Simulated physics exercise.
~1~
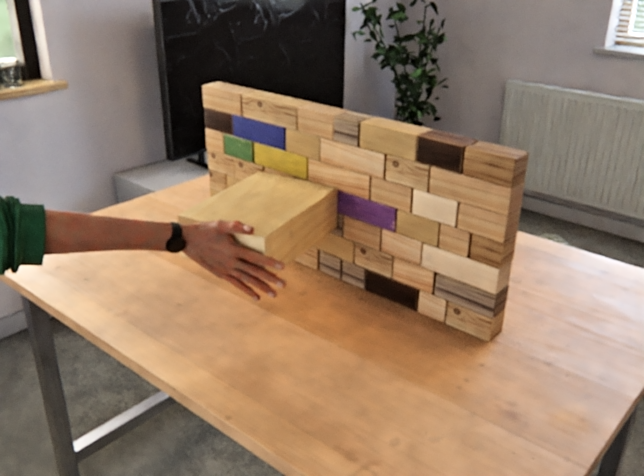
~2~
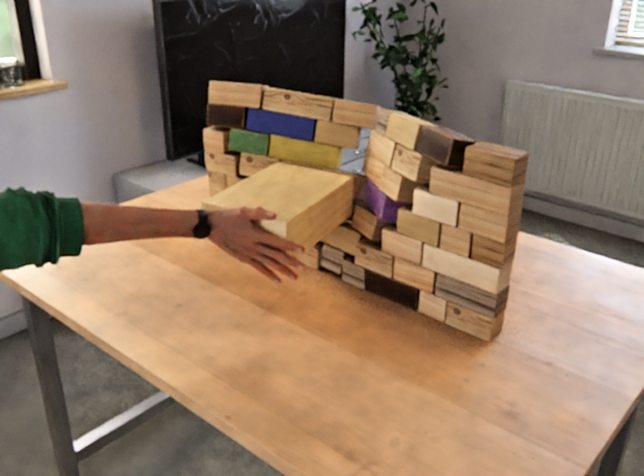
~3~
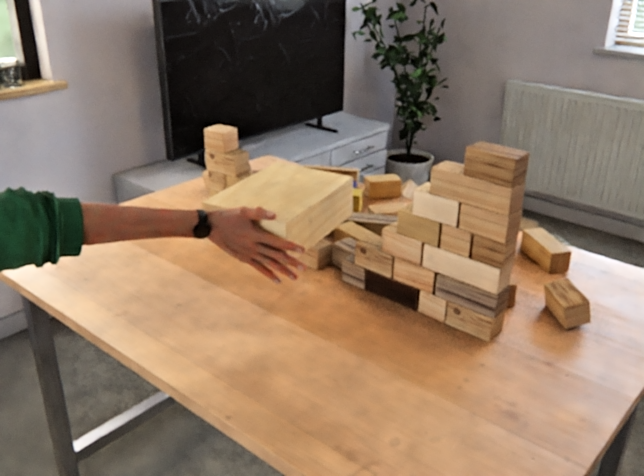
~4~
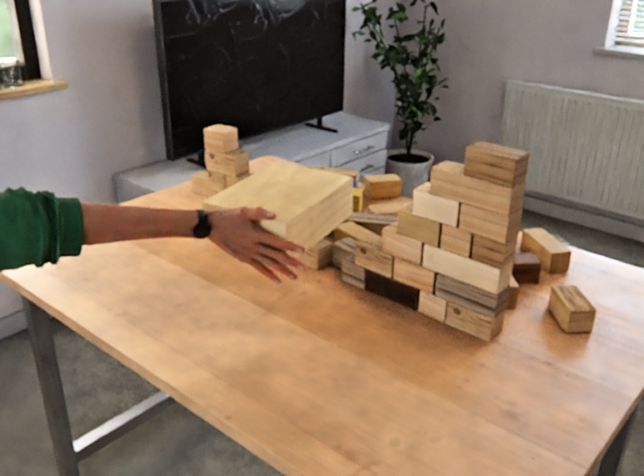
A hand slides a long wooden block into a free-standing wall of toy blocks on a table, and the wall buckles, its middle and upper parts tumbling behind. The block stops, leaving a short stack at left, a stepped section at right and loose blocks scattered on the table.
